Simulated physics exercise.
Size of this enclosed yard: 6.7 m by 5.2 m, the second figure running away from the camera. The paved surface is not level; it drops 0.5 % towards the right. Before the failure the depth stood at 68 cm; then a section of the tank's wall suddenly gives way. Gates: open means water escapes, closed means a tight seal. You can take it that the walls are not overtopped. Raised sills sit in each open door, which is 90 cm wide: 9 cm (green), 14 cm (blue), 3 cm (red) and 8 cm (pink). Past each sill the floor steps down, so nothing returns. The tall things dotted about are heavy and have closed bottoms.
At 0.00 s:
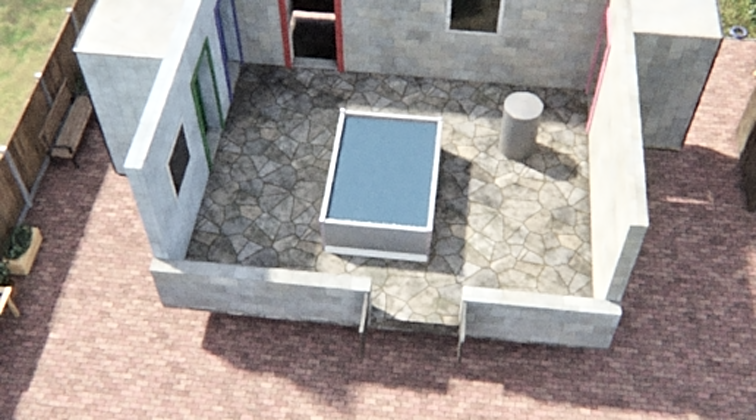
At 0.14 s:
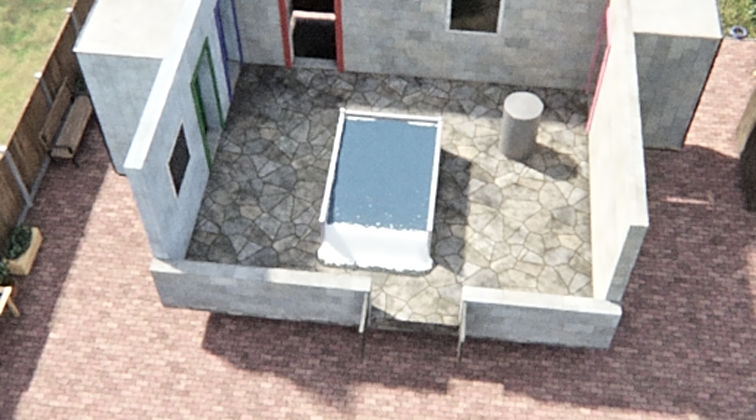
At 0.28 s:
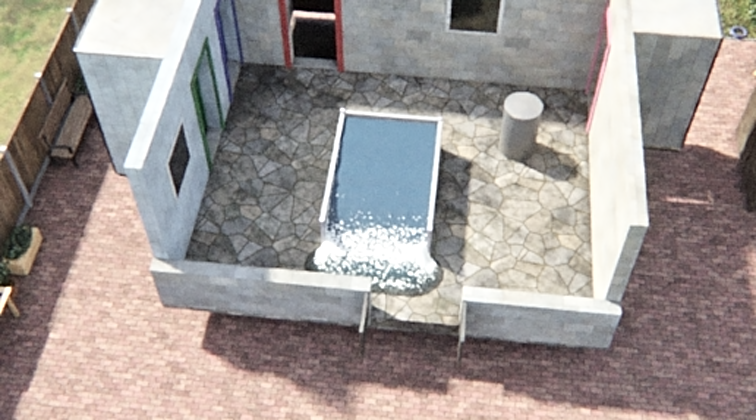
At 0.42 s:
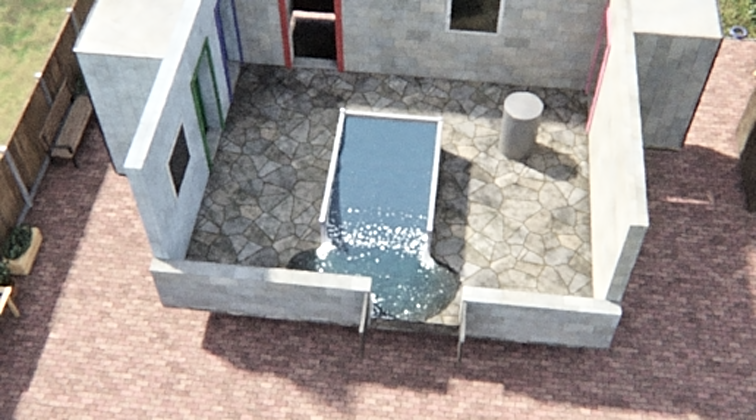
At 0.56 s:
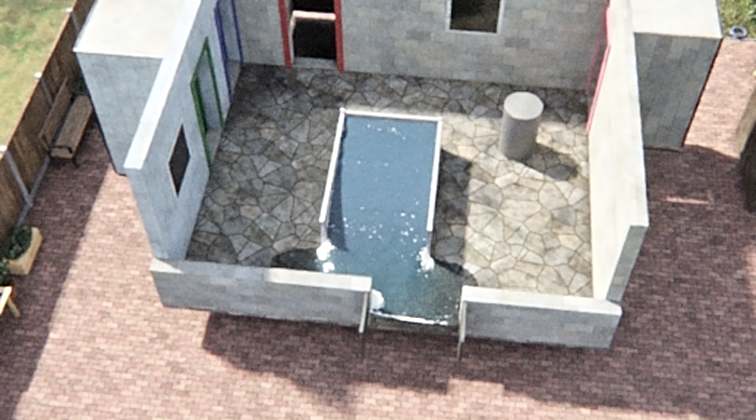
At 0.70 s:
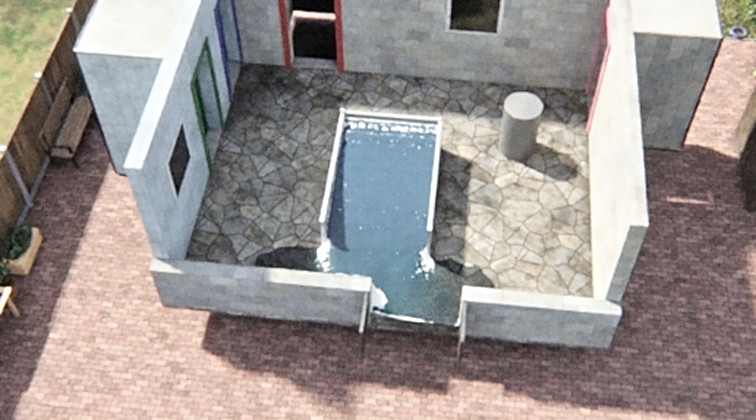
Water stands still in a pale rectangular tank, then bursts white from its near end inside a grey-walled yard paved with irregular stone, seen from high above by a steady camera. A grey cylinder stands to the right, with red, green and blue door surrounds behind and left, and reddish brick paving outside. The foaming sheet spreads into a dark pool and reaches the front opening while ripples run back through the tank.
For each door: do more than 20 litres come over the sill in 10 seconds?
My prediction: Green door: Under the set amount. Blue door: Under the set amount. Red door: Past the set amount. Pink door: Under the set amount.
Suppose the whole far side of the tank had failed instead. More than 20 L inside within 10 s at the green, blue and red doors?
At green the amount is beneath the mark, at blue it is higher than the mark, and at red it is higher than the mark.
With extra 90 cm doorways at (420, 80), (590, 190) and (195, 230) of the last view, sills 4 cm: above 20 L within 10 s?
Check each in turn: The first fails, the second fails, the third succeeds.
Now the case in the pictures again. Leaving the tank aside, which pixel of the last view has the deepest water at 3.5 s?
Position: About (178, 284).
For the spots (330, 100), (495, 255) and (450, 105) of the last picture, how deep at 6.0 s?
Reading - approx. 3 / 1 / 1 cm.
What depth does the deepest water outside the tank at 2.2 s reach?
Max depth: About 36 centimetres.
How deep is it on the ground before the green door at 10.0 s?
Depth: ~ 2.0 cm.
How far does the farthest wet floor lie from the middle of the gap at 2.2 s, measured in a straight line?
That comes to near 3.6 m out.
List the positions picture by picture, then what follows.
Still water, 68 cm deep, in the tank at (384, 171), in the first picture.
Water pours out at (376, 242) and has run 0.9 m, to (432, 262); typically 10 cm deep outside, 68 cm at the tank's back, in the second picture.
Water pours out at (376, 244) and has run 1.1 m, to (434, 284); typically 12 cm deep outside, 68 cm at the tank's back, in the third picture.
The front is at a hidden place, 1.5 m from the gap at (376, 245); 2.5 m2 of floor is under water; 68 cm left at the back of the tank, in the fourth picture.
The front is at a hidden place, 1.8 m from the gap at (376, 246); 3.0 m2 of floor is under water; 66 cm left at the back of the tank, in the fifth picture.
The front is at a hidden place, 2.1 m from the gap at (376, 246); 3.1 m2 of floor is under water; 58 cm left at the back of the tank, in the sixth picture.
After 1.4 s water covers 15 % of the floor and is deepest (46 cm) near (357, 292); green door not reached, blue door not reached, red door not reached, pink door not reached.
After 2.2 s water covers 25 % of the floor and is deepest (36 cm) near (346, 291); green door not reached, blue door not reached, red door not reached, pink door not reached.
After 3.5 s water covers 45 % of the floor and is deepest (24 cm) near (178, 284); green door 8 cm at the sill, 0 L in, blue door 3 cm at the sill, 0 L in, red door not reached, pink door not reached.
After 6.0 s water covers 75 % of the floor and is deepest (12 cm) near (340, 89); green door 4 cm at the sill, 0 L in, blue door 8 cm at the sill, 1 L in, red door 9 cm at the sill, 56 L in, pink door 2 cm at the sill, 0 L in.
After 10.0 s water covers 90 % of the floor and is deepest (8 cm) near (580, 109); green door 2 cm at the sill, 0 L in, blue door 5 cm at the sill, 1 L in, red door 6 cm at the sill, 107 L in, pink door 8 cm at the sill, 4 L in.
